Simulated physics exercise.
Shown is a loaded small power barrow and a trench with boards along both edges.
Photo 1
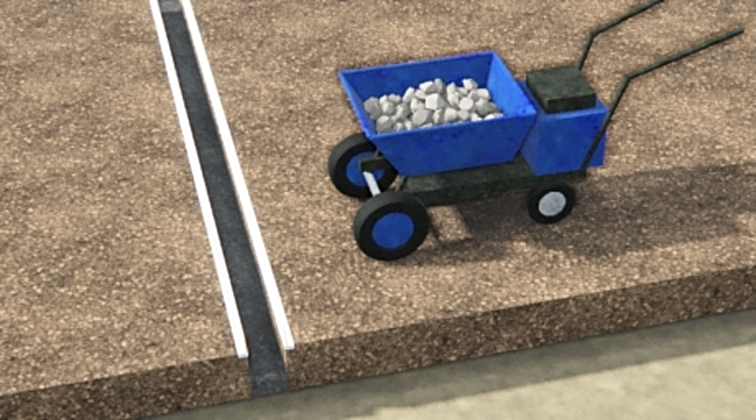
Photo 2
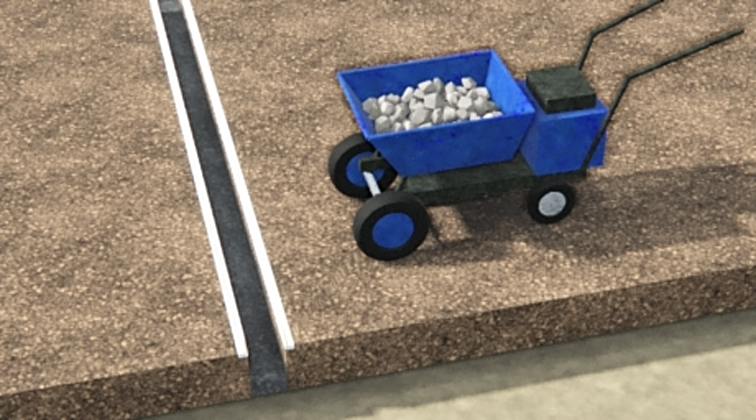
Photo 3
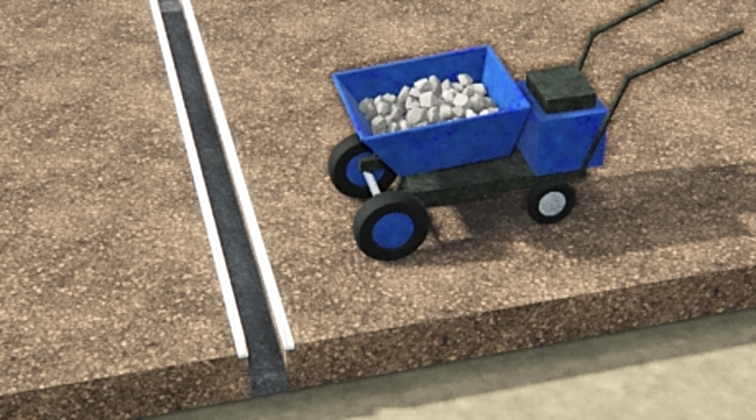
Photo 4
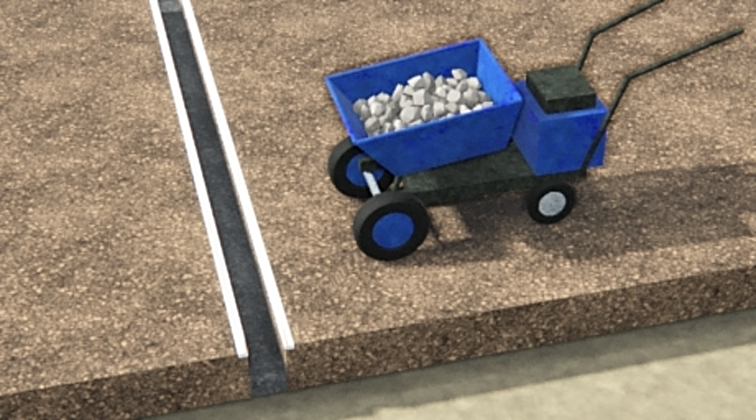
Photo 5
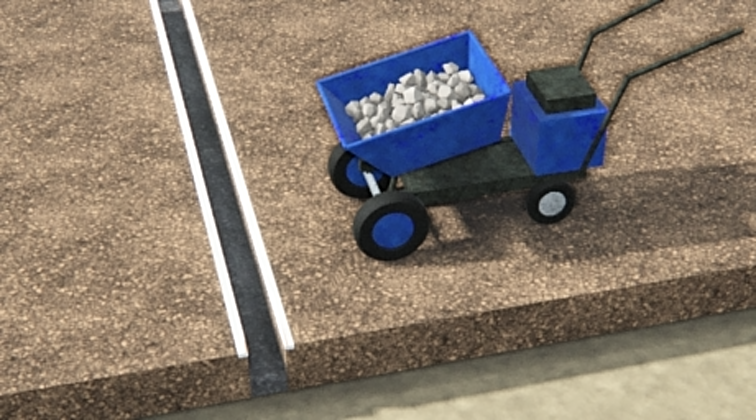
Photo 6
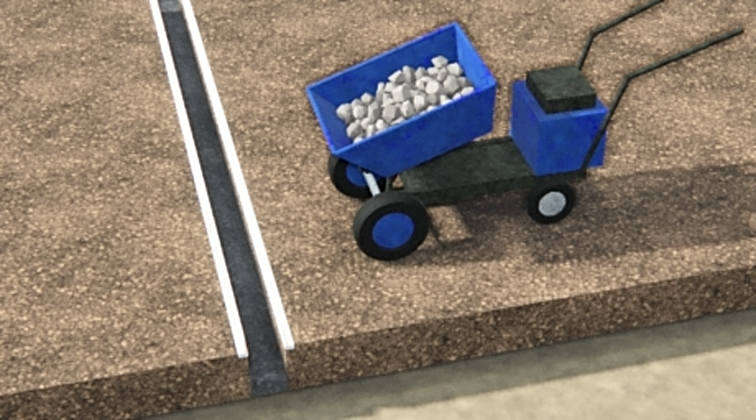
A blue power barrow loaded with broken stones standing beside a narrow board-edged trench, its skip slowly tilting forward to the left.
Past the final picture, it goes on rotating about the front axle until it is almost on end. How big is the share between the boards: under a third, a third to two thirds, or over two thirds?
A third to two thirds.
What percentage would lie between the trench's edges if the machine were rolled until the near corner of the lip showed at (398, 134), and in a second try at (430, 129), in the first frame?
About 50 per cent for the first spot and about 30 per cent for the second.
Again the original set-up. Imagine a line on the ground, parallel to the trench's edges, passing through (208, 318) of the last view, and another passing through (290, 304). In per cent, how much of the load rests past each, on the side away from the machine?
Close to 10 per cent, then close to 80 per cent.
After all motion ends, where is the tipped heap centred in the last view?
Around (234, 250), give or take.
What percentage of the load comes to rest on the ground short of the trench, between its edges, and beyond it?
Shares - short: 5 %, between: 55 %, beyond: 20 %.
Just after the last frame, skip tipped steeply; every one in the skip.
A moment on, skip tipped right over; almost all in the skip; just a few falling.
Further on, skip tipped right over; roughly half in the skip; just a few short of the trench; roughly a third in or heaped over the trench; about a tenth beyond it; just a few falling.
When it is over, skip tipped right over; roughly a quarter in the skip; about a tenth short of the trench; roughly half in or heaped over the trench; roughly a quarter beyond it.
